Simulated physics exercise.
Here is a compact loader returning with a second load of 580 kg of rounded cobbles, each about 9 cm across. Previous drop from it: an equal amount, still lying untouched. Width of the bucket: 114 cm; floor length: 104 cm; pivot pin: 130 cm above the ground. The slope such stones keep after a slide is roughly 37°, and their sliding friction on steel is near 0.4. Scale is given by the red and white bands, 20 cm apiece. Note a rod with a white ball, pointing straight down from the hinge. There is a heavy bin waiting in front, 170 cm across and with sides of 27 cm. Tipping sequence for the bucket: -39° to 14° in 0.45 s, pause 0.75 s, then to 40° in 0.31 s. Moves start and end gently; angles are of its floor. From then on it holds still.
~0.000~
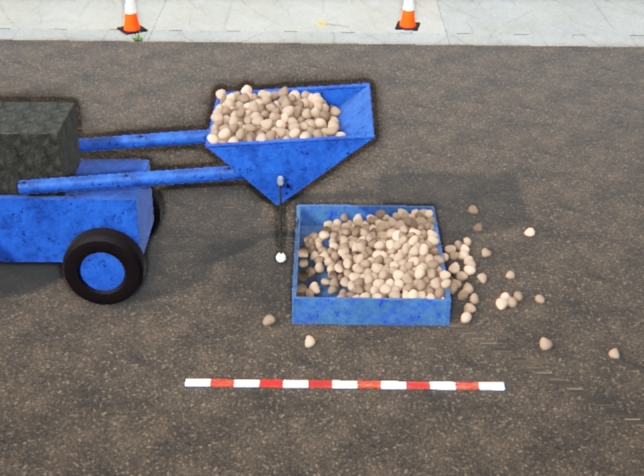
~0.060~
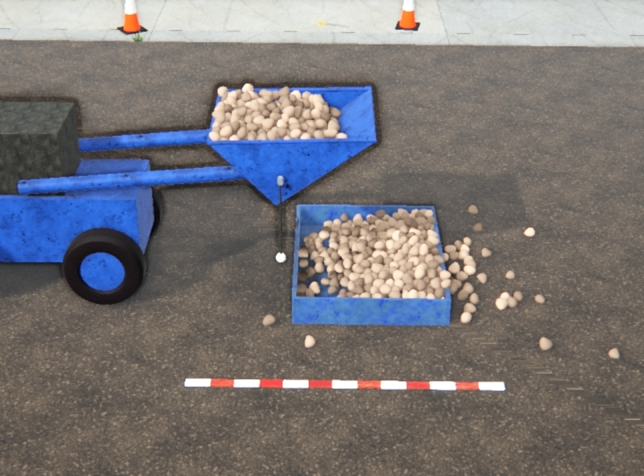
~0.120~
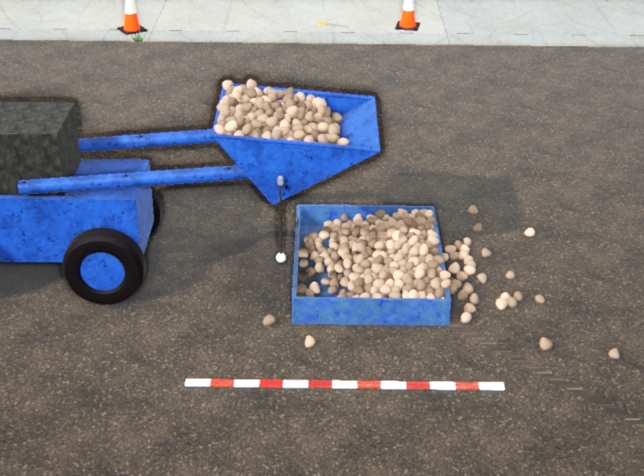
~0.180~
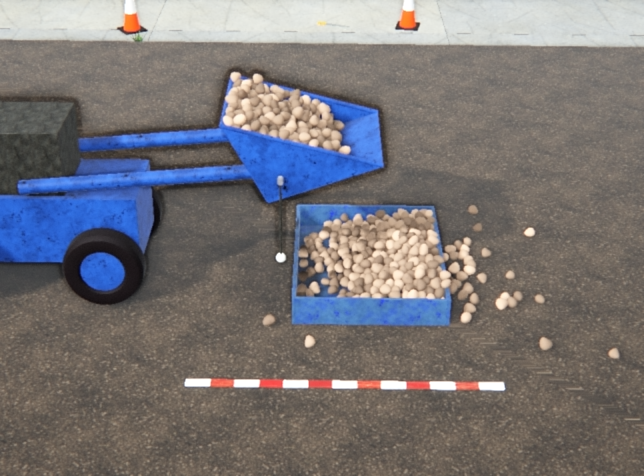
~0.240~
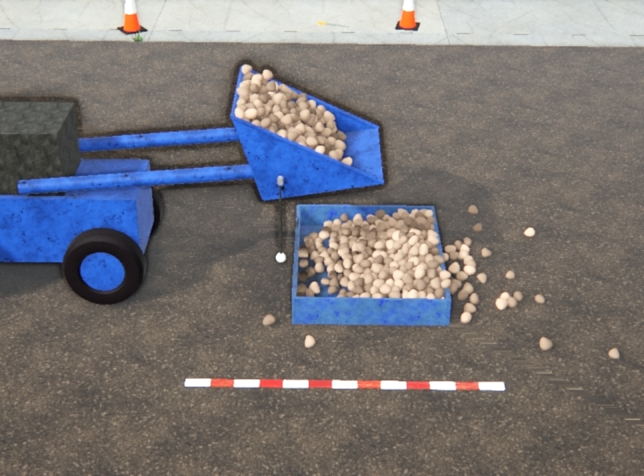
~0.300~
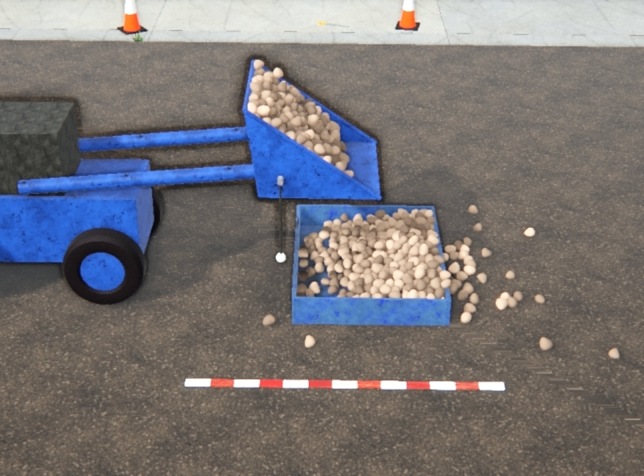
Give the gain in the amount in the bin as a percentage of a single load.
Roughly 77 per cent of a load.
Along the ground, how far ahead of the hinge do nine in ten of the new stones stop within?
About 190 centimetres ahead of it.
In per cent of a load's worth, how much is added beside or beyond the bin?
Close to 25 parts in a hundred.
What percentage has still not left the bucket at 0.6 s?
Around 100 in a hundred.
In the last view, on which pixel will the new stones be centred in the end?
Their centre ends up near (381, 253).
After 0.4 s the floor is at 12°; in per cent of one load, 100 in the bucket, 93 in the bin, 7 beside or beyond the bin; the foremost stones are at (534, 298).
After 0.6 s the floor is at 14°; in per cent of one load, 99 in the bucket, 94 in the bin, 7 beside or beyond the bin; the foremost stones are at (534, 298).
After 2.0 s the floor is at 40°; in per cent of one load, 10 in the bucket, 161 in the bin, 29 beside or beyond the bin; the foremost stones are at (595, 289).
After 4.8 s the floor is at 40°; in per cent of one load, 0 in the bucket, 170 in the bin, 30 beside or beyond the bin; the foremost stones are at (611, 289). Net gain in the bin, 77.
